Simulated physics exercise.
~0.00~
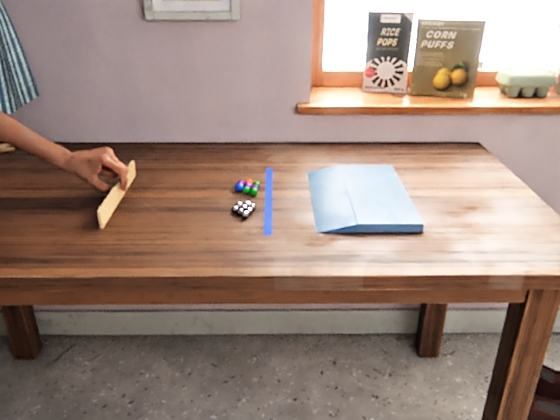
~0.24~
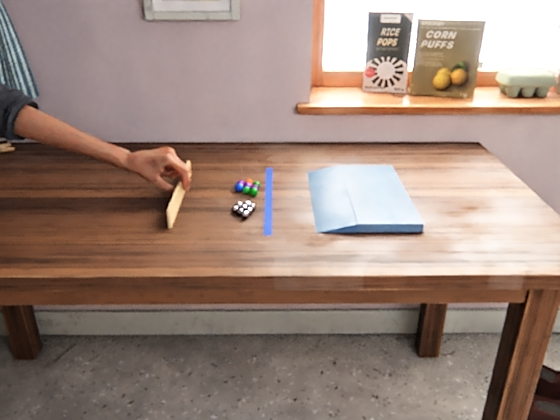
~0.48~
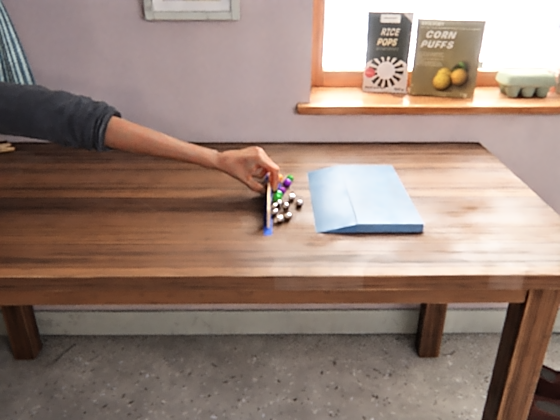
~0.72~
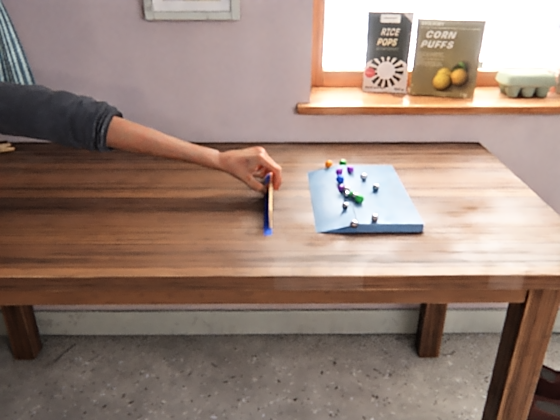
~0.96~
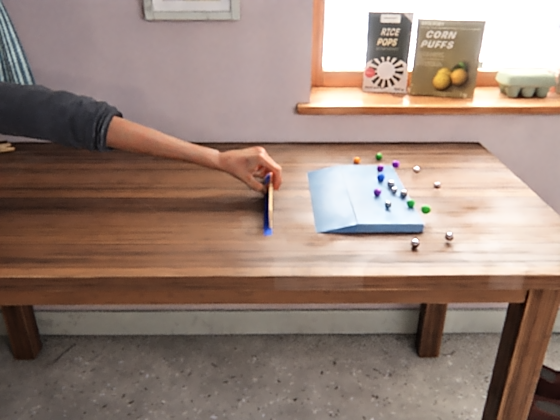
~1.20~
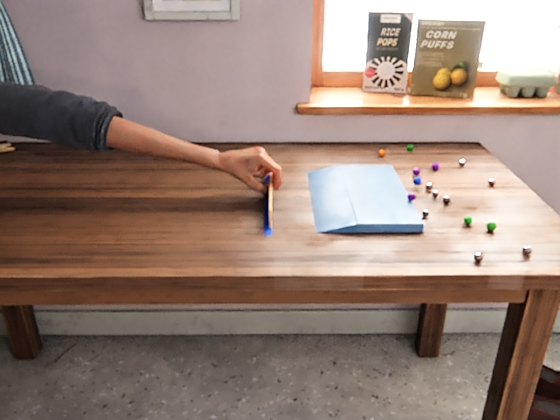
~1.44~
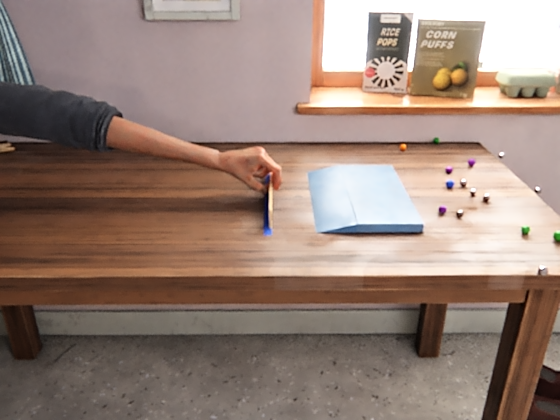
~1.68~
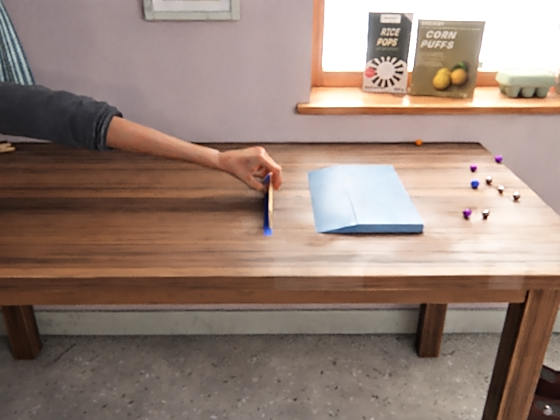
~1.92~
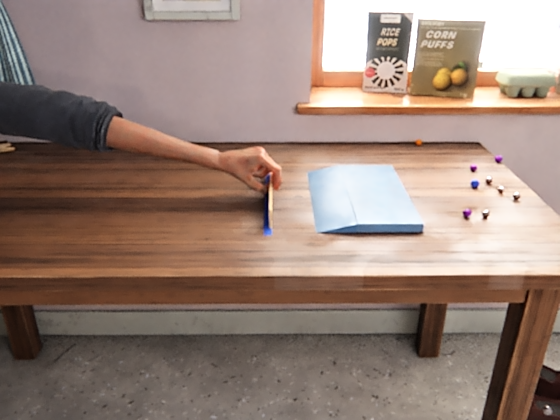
A hand slid a piece of card rightward along a wooden table, pushed two small clusters of colourful beads and stopped at the blue tape, while the beads rolled on over the pale blue ramp, some leaving the table and the rest settling near its far edges.
